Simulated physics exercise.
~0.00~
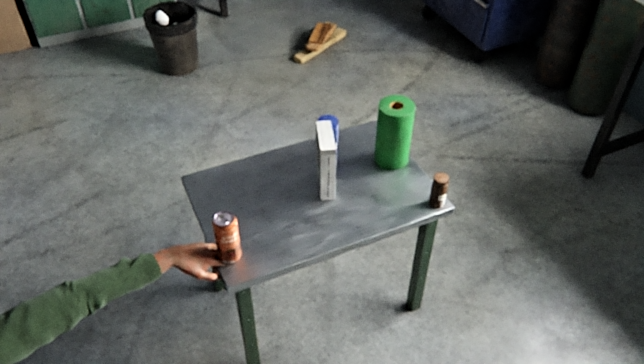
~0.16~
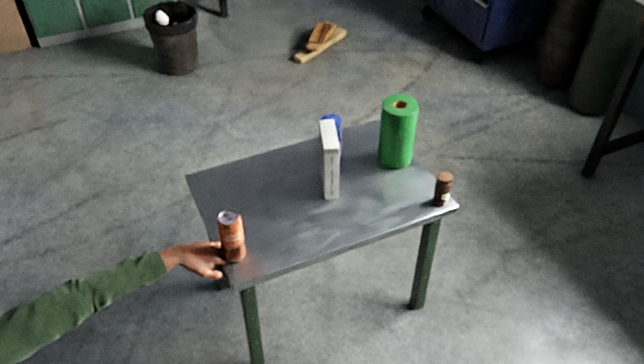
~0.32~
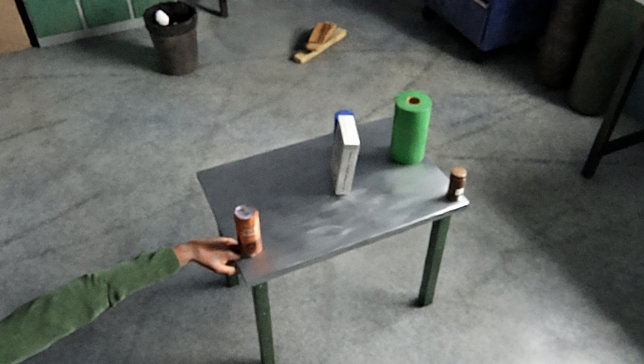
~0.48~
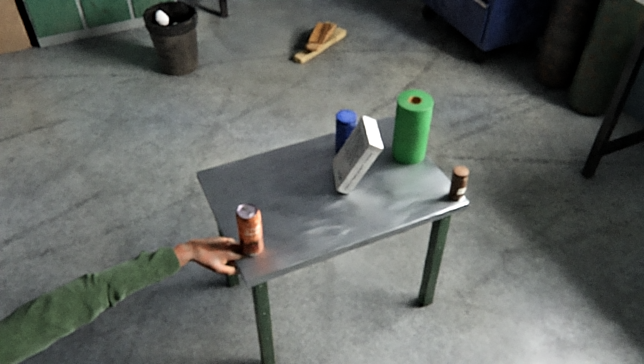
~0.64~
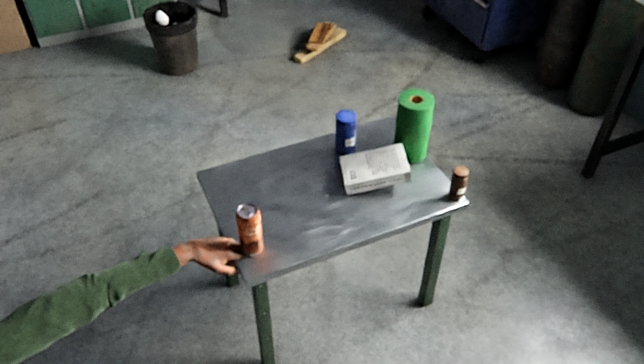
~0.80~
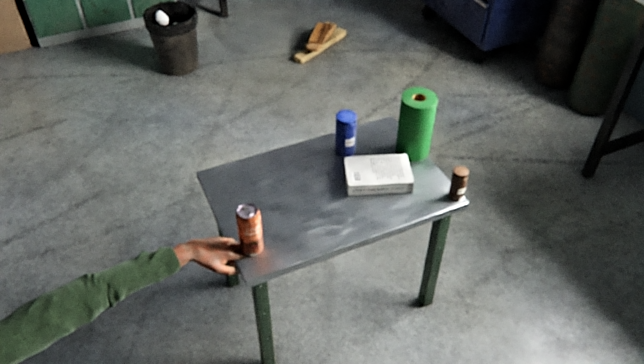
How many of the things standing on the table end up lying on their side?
Only one does, the white book. The orange can, blue jar, green roll and brown shaker all stay upright.
A hand shoves the table right, and the white book topples onto its side on top.
